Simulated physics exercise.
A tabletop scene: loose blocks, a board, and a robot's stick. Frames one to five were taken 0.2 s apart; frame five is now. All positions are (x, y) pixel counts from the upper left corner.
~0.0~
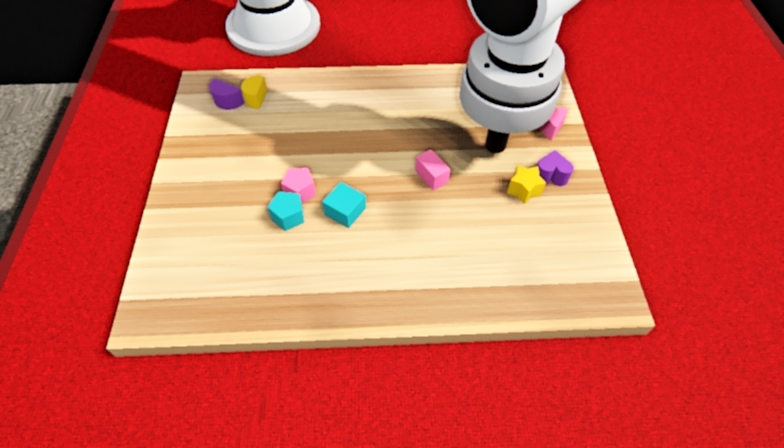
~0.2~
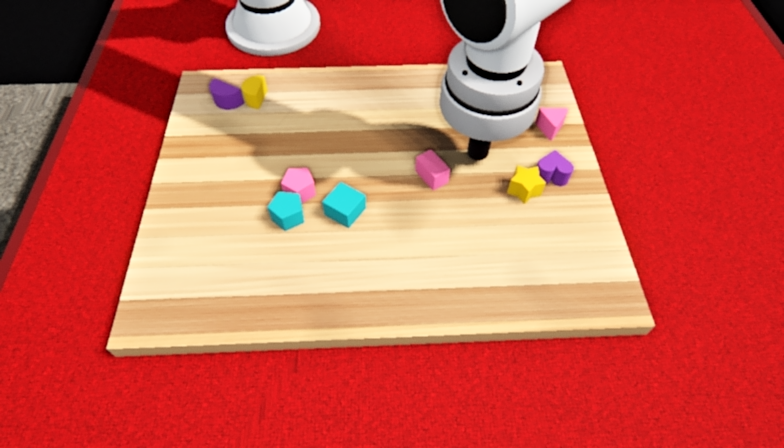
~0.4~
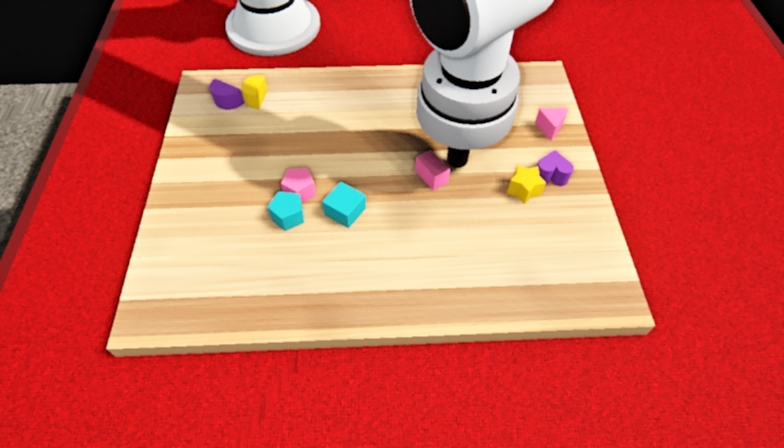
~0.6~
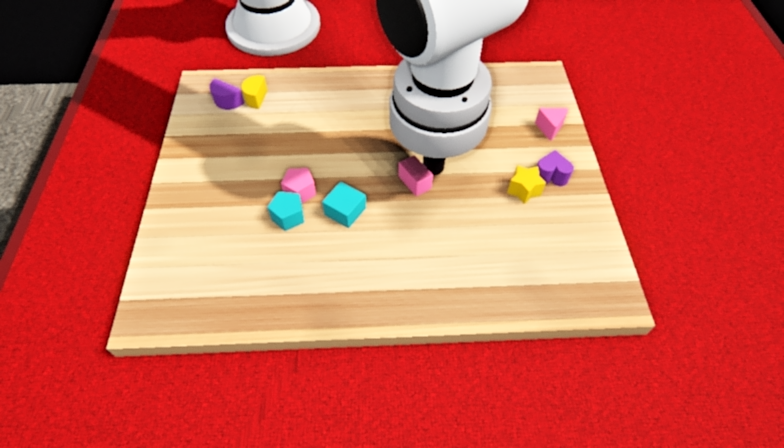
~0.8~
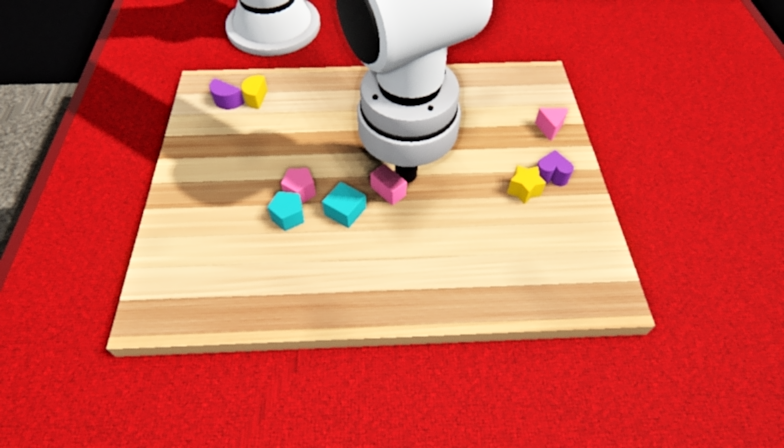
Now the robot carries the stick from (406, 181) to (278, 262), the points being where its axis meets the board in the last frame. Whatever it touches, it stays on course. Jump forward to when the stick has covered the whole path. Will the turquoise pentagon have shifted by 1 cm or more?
Going by the path, yes.
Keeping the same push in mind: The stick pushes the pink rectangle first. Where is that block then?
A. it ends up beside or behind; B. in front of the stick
I'll go with B - in front of the stick.
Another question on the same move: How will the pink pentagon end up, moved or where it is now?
When the path is over, the pink pentagon is still on its spot.
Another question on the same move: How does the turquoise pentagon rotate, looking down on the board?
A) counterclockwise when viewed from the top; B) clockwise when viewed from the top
I'll go with B - clockwise when viewed from the top.
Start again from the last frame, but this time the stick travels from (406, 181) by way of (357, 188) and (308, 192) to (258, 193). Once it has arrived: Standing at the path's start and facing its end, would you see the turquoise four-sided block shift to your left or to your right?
Left side.
What follows on the original path. One third of the way, stick at (366, 201); turquoise pentagon at (283, 204); turquoise four-sided block at (319, 209), turned 25° clockwise; pink rectangle at (346, 202).
Two thirds of the way, stick at (321, 229); turquoise pentagon at (262, 205), turned 65° clockwise; turquoise four-sided block at (269, 232), turned 35° clockwise; pink rectangle at (298, 229), turned 25° clockwise.
At the end, stick at (276, 257); turquoise pentagon at (262, 205), turned 65° clockwise; pink pentagon still; turquoise four-sided block at (224, 242), turned 70° clockwise; pink rectangle at (248, 253), turned 55° clockwise.
